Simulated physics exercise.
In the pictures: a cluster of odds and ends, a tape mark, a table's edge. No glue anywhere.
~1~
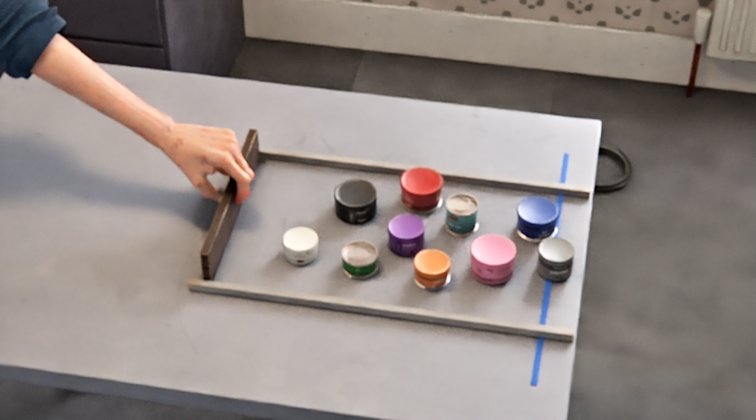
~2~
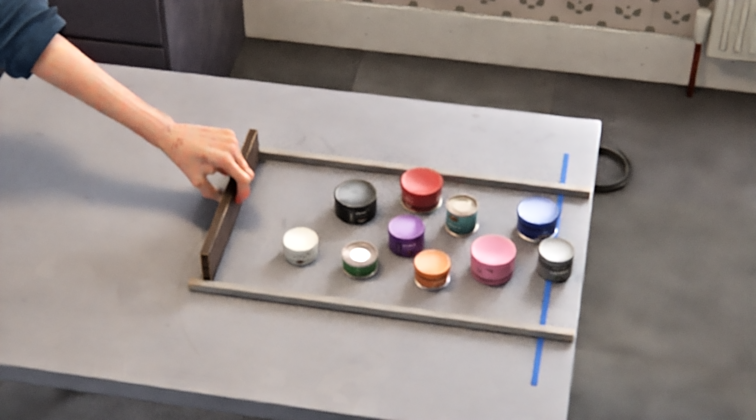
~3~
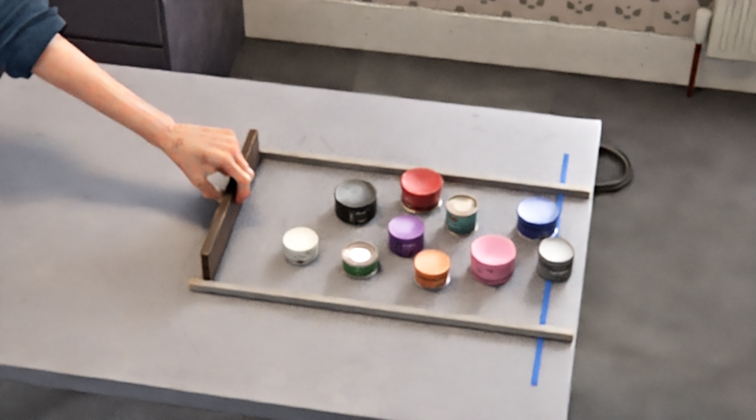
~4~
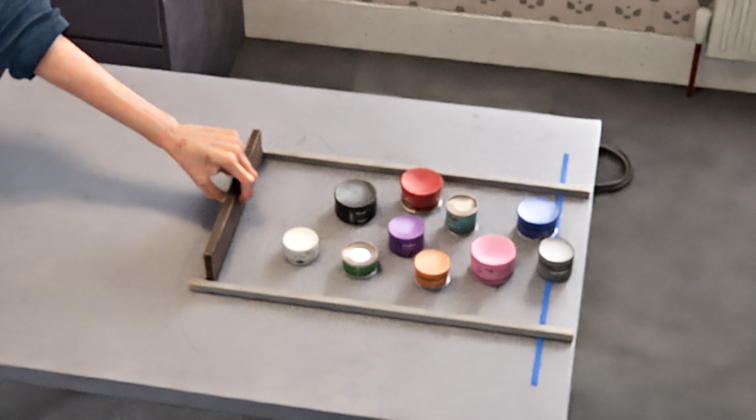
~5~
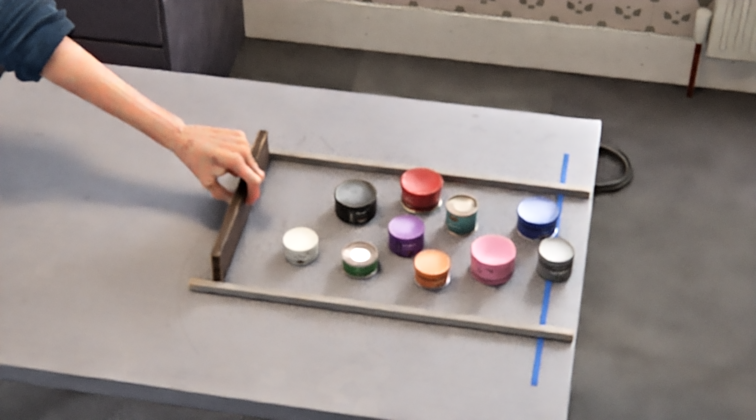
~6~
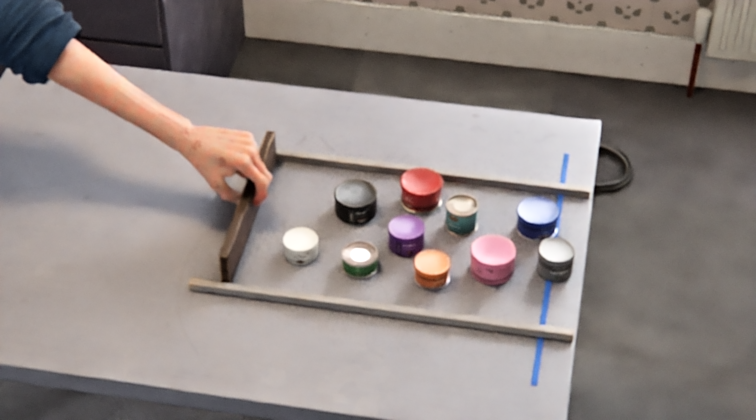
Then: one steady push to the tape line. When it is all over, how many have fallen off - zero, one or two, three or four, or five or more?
Pieces going over the end will number five at least.
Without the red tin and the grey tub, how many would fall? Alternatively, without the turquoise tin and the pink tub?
Well, the first time you'd get 4, and the next time 3.
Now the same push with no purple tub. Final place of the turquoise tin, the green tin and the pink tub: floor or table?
So: The turquoise tin goes down, the green tin does not drop, the pink tub goes down.
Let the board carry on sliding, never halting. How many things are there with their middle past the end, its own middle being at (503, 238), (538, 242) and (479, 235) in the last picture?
Per position: 2 / 5 / 0.
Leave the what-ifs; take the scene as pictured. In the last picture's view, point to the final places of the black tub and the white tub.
Same order as the question: First (577, 234), second (565, 288).
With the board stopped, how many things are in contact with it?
That number would be 5.
Soon after, none off yet; grey tub at rest near (556, 260); blue pot at rest near (537, 219); pink tub at rest near (493, 260).
In the end, the number that fall off is five or more; gone, orange pot, turquoise tin, pink tub, blue pot and grey tub.
